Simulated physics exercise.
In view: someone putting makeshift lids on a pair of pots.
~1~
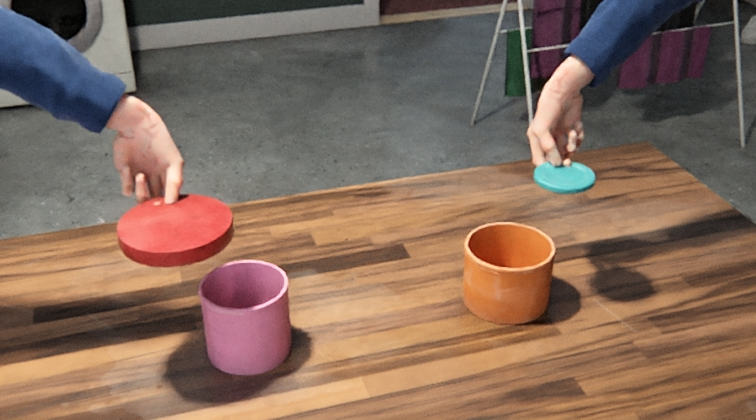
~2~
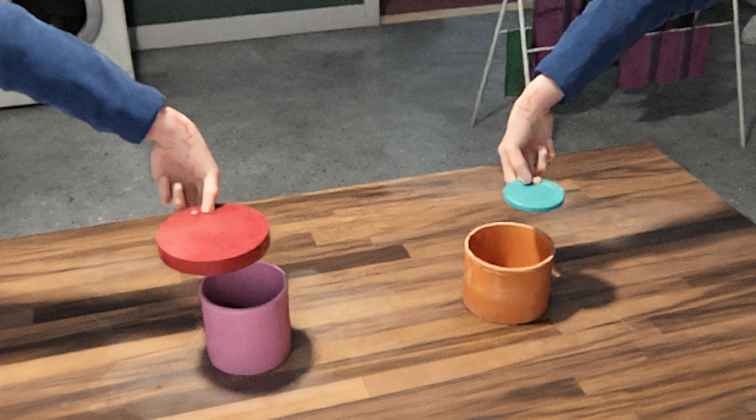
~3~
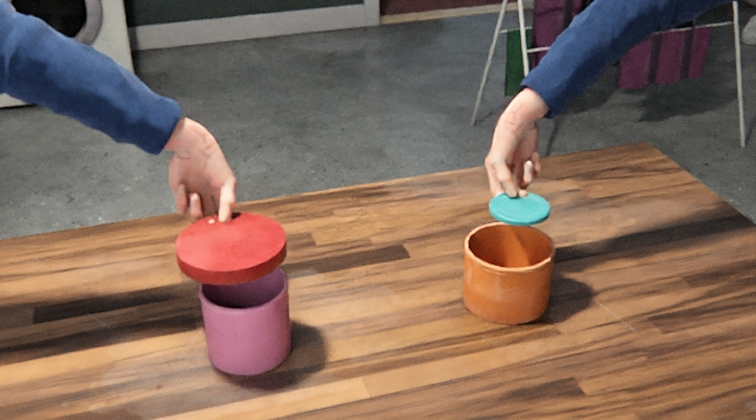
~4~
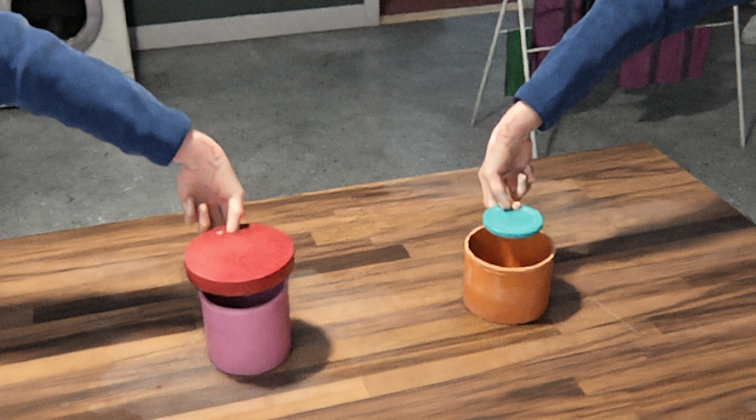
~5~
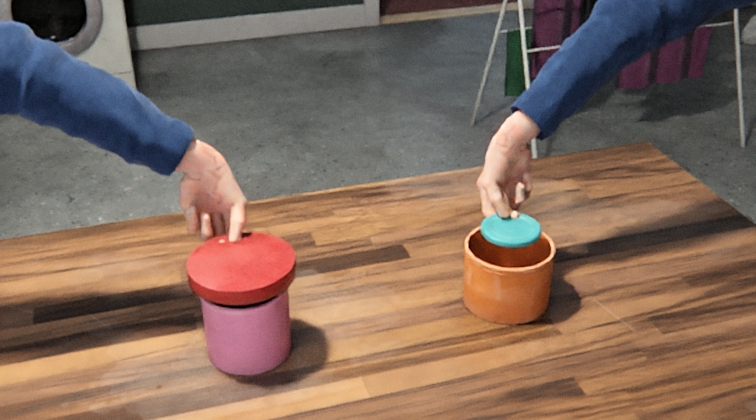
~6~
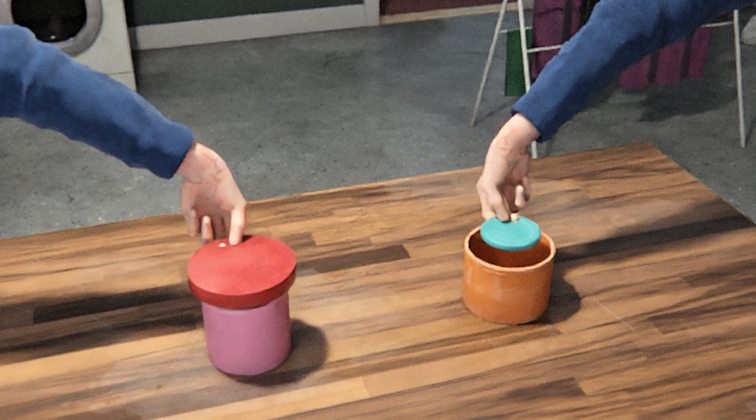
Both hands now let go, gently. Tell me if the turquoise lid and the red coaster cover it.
The turquoise lid slips past the rim, the red coaster works as a lid.
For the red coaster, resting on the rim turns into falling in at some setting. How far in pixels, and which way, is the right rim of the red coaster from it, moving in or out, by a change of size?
About 12 pixels left.
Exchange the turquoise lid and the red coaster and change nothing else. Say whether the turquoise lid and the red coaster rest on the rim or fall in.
The turquoise lid falls in; the red coaster sits on the rim.
Then, 0.14 s on from there, turquoise lid displaced a little near (509, 261); red coaster sitting on the rim near (243, 277).
In the end, the turquoise lid falls in, near (506, 293); the red coaster rests on the rim, near (243, 277).
